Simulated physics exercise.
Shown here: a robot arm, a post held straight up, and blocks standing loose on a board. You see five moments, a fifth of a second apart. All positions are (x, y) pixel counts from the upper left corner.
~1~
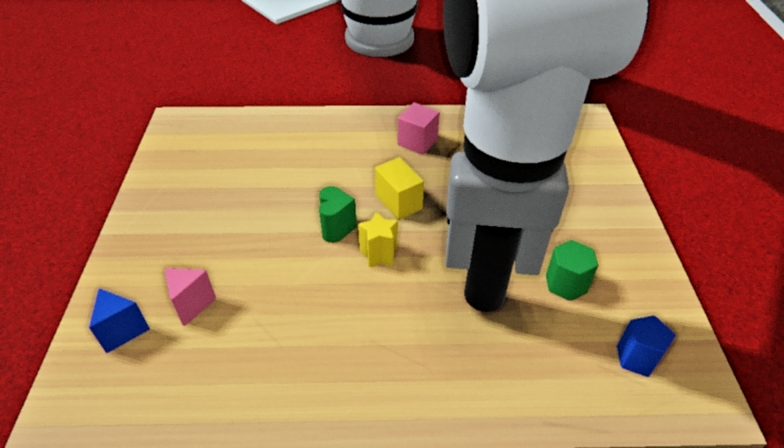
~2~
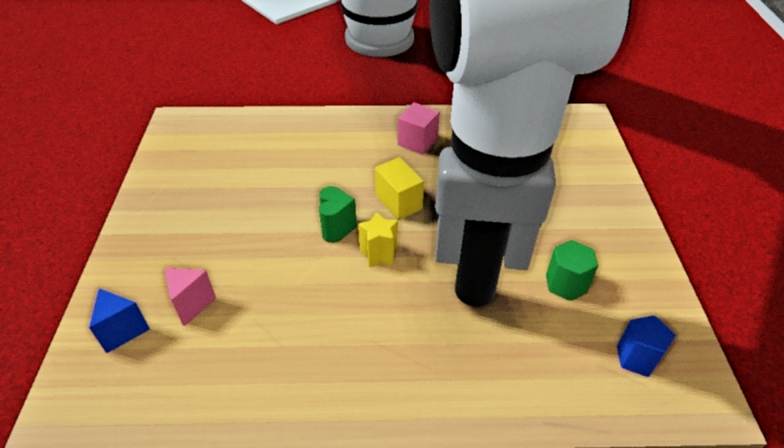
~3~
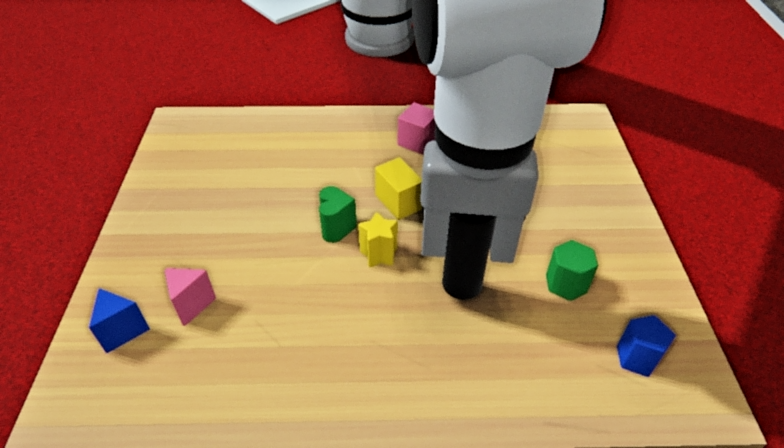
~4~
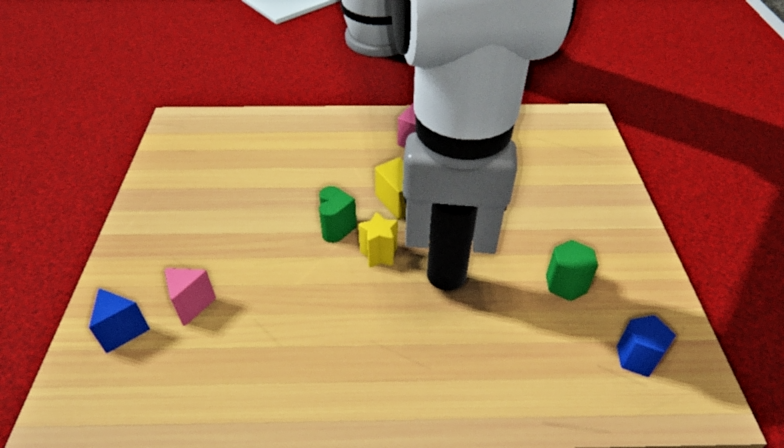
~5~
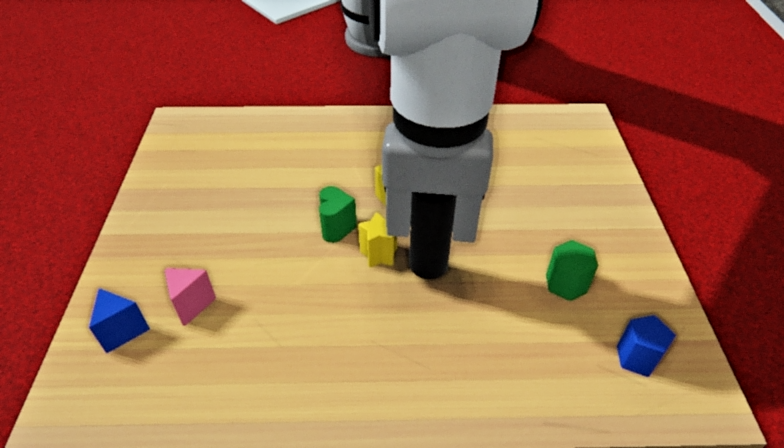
A white and grey robot arm holding an upright black post stands over a pale wooden board on a red surface, seen from above at an angle by a still camera. Blue and pink blocks sit at left, a green heart, yellow star, yellow block and pink block near the middle, green and blue blocks at right. The arm slides the post steadily left and slightly away, nearing the star, while the blocks stay still.
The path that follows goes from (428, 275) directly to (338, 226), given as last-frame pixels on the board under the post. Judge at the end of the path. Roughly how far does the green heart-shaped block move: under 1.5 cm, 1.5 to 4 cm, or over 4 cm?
Beyond 4 cm.
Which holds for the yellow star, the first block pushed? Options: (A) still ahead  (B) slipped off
Answer: A.
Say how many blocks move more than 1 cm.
2.
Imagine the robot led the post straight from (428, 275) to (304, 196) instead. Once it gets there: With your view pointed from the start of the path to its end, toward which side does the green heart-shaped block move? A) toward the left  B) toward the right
(A)
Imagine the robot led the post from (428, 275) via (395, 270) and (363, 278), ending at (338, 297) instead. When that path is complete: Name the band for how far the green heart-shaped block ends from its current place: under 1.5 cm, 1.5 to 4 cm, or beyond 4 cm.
Short of 1.5 cm.
On the path given first. One third of the way, post (396, 247); yellow star (364, 221).
Two thirds of the way, post (365, 231); green heart-shaped block (314, 191); yellow star (332, 208).
At the end, post (337, 215); green heart-shaped block (284, 179); yellow star (303, 195); yellow oblong block still.
